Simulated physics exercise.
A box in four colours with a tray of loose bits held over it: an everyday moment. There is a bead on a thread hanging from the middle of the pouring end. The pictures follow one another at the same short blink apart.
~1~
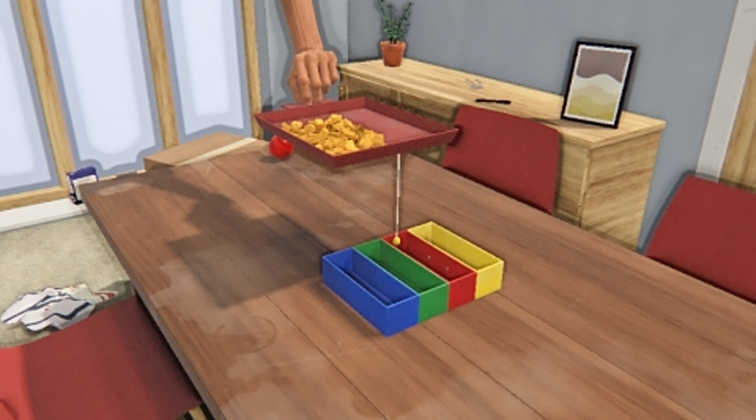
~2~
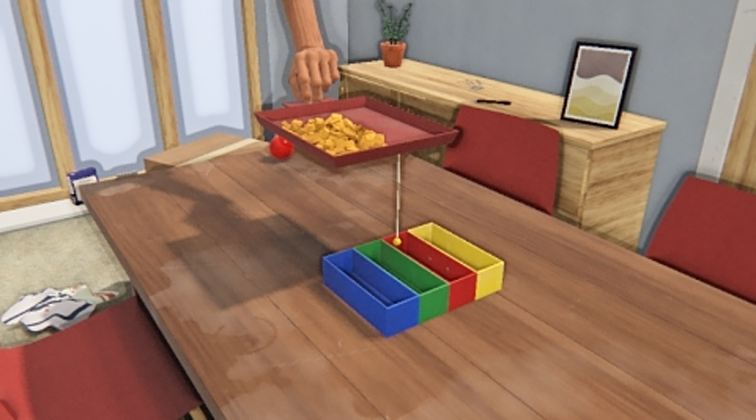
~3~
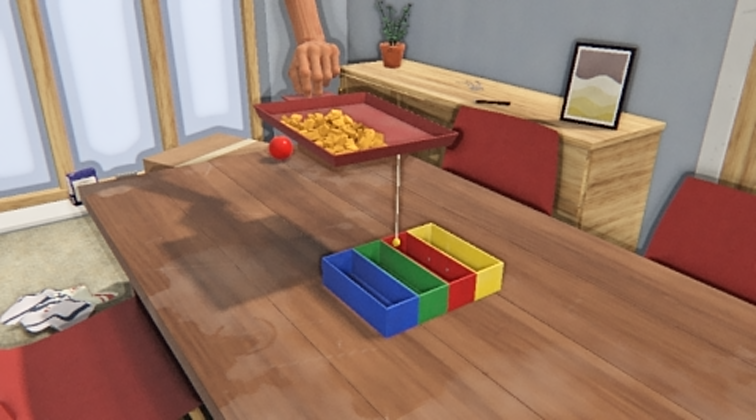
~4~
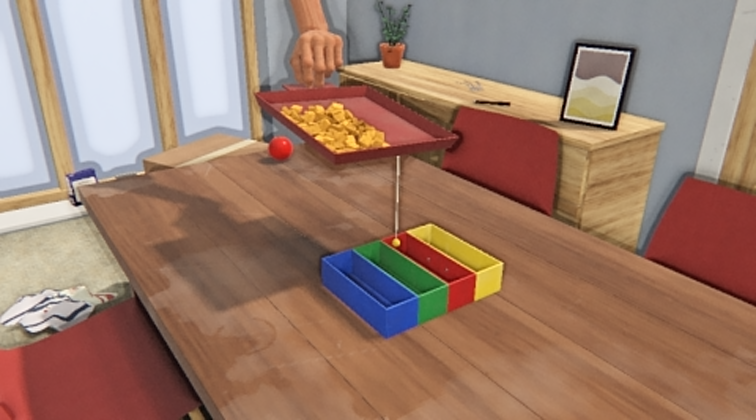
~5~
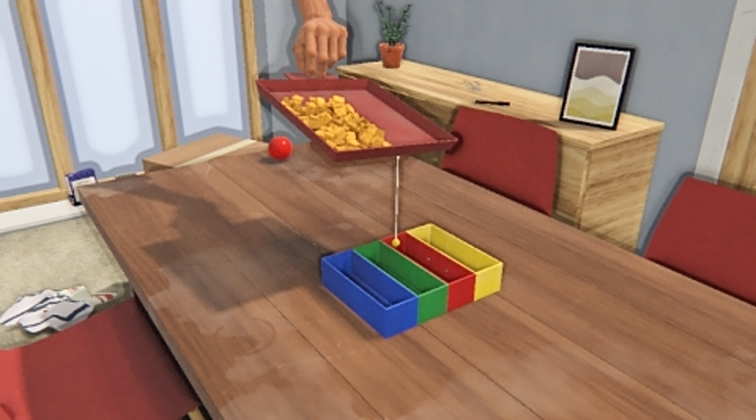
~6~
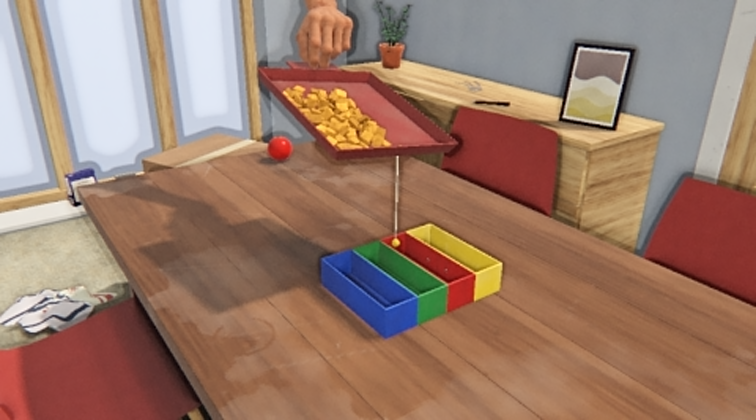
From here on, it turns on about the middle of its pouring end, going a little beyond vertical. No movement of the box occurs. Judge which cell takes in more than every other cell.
The yellow cell takes in the most.
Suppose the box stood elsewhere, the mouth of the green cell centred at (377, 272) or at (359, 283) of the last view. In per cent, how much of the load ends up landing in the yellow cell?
You'd get near 30 per cent and afterwards near 10 per cent.
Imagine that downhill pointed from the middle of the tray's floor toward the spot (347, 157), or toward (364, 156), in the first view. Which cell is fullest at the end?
Try 1 - the cell in blue / try 2 - the blue cell.
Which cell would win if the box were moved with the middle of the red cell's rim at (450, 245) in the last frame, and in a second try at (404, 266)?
The red one; the cell in yellow.
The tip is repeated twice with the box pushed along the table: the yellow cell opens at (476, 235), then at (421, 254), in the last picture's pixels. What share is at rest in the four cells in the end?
About 100 in a hundred, then about 30 in a hundred.
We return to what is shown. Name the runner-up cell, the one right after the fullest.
Second place goes to the cell in red.
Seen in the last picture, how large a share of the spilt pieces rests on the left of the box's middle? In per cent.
0 %, roughly.
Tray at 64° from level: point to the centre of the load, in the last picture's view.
Centre estimate: (414, 140).
Soon, tray tipped steeply; nearly all on the tray; a small part falling or outside the box.
A while on, tray tipped past a quarter turn; a stray few on the tray; about half in the yellow cell; a small part in the red cell; a stray few in the green cell; about a third falling or outside the box.
Towards the end, tray tipped past a quarter turn; about half in the yellow cell; about a quarter in the red cell; a small part in the green cell; about a quarter falling or outside the box.
Finally, tray tipped past a quarter turn; about half in the yellow cell; about a quarter in the red cell; a small part in the green cell; none in the blue cell; about a quarter outside the box.
